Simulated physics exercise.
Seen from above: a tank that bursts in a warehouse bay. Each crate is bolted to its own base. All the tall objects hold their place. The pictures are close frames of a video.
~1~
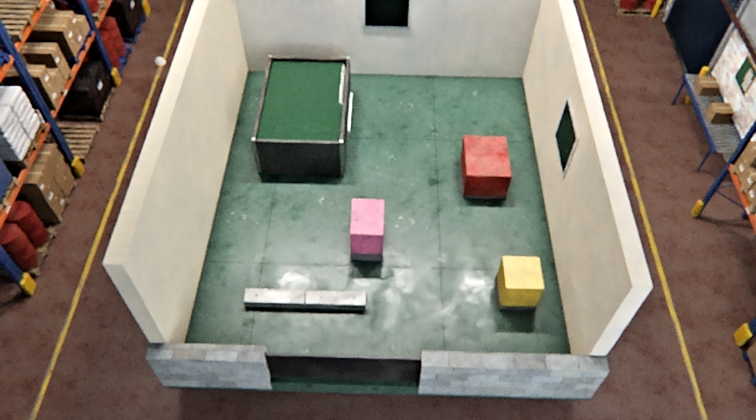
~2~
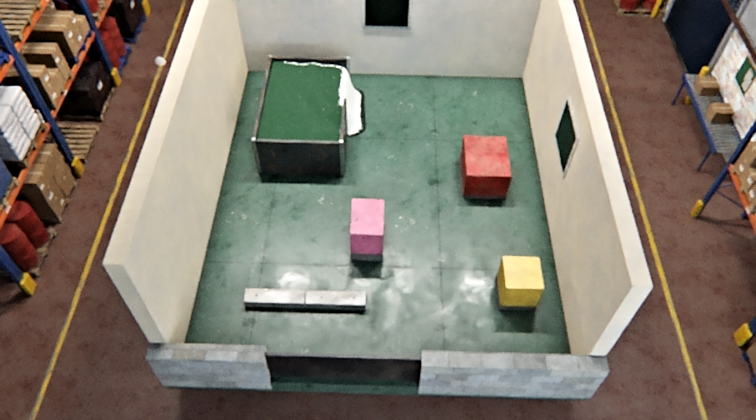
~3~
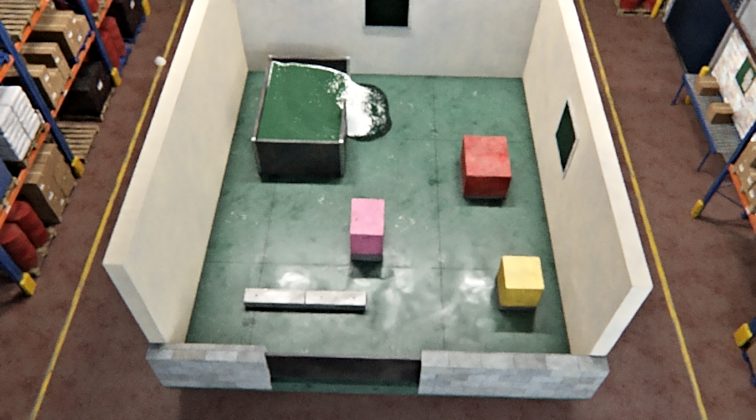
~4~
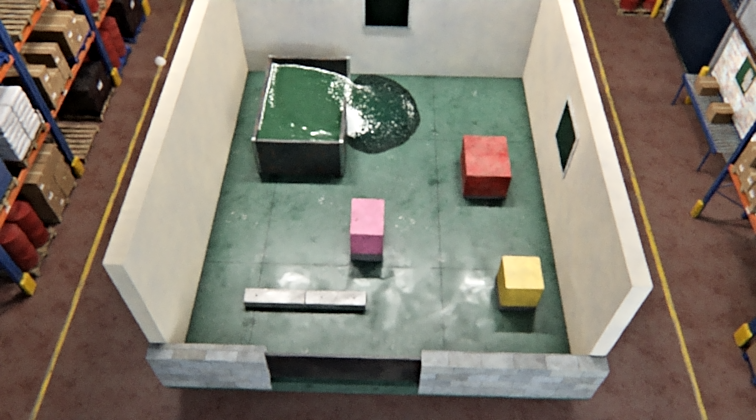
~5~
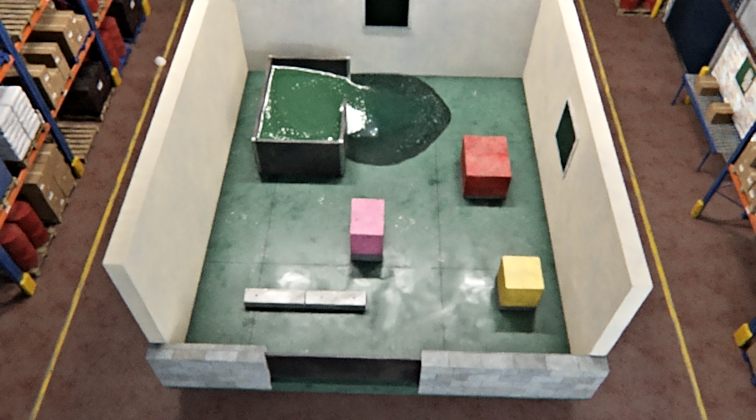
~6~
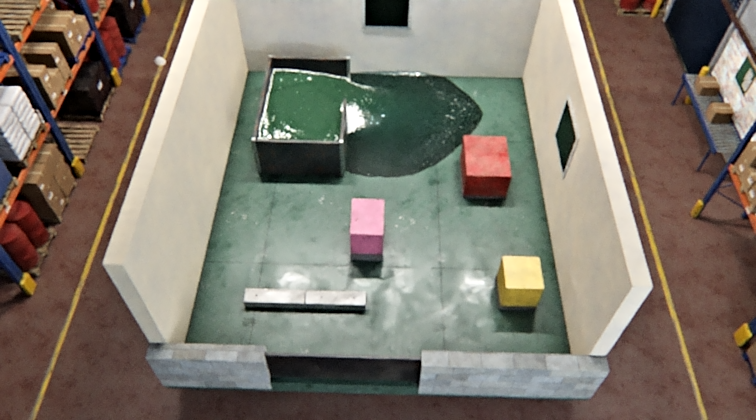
Open tank in a warehouse bay bursting on its right side, water pouring out and spreading rightward across the green floor.
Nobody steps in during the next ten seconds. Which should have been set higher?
In the end: The red crate gets wet; the yellow crate gets wet; the pink crate stays dry.
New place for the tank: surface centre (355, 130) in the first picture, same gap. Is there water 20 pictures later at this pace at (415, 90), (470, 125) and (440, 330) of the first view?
As listed: Flooded, under water, under water.
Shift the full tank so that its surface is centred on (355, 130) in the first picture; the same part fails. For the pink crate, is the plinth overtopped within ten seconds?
In short: Pink escapes it.
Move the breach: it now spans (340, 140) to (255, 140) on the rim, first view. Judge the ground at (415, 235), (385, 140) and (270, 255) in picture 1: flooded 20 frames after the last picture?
In that order: Under water, dry, awash.
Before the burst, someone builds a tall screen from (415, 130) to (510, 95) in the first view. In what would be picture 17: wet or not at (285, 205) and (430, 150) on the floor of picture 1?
One after the other: Dry, wet.
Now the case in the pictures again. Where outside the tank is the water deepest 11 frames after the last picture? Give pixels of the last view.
At about (517, 93).
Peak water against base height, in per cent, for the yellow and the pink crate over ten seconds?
Roughly 200 per cent, then 70 per cent.
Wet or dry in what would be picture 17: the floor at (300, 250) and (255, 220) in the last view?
In that order: Clear, no water.
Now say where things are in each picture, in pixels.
The first picture shows still water in the open tank at (304, 100).
In the second picture, the front is at (355, 133), out from the gap at (346, 100).
In the third picture, water pours out at (346, 102) and has run to (383, 131).
In the fourth picture, the front is at (416, 122), out from the gap at (346, 103).
In the fifth picture, the front is at (445, 123), out from the gap at (346, 103).
In the sixth picture, the front is at (477, 109), out from the gap at (346, 103).
A moment on, water covers 25 % of the floor; the red crate water round its plinth, the yellow crate not reached, the pink crate not reached.
Next, water covers 35 % of the floor; the red crate water round its plinth, the yellow crate not reached, the pink crate water round its plinth.
Then, water covers 45 % of the floor; the red crate water round its plinth, the yellow crate water round its plinth, the pink crate water round its plinth.
Later, water covers 75 % of the floor; the red crate water round its plinth, the yellow crate water round its plinth, the pink crate water round its plinth.
In the end, water covers 100 % of the floor; the red crate was topped, the yellow crate was topped, the pink crate stayed above the water.
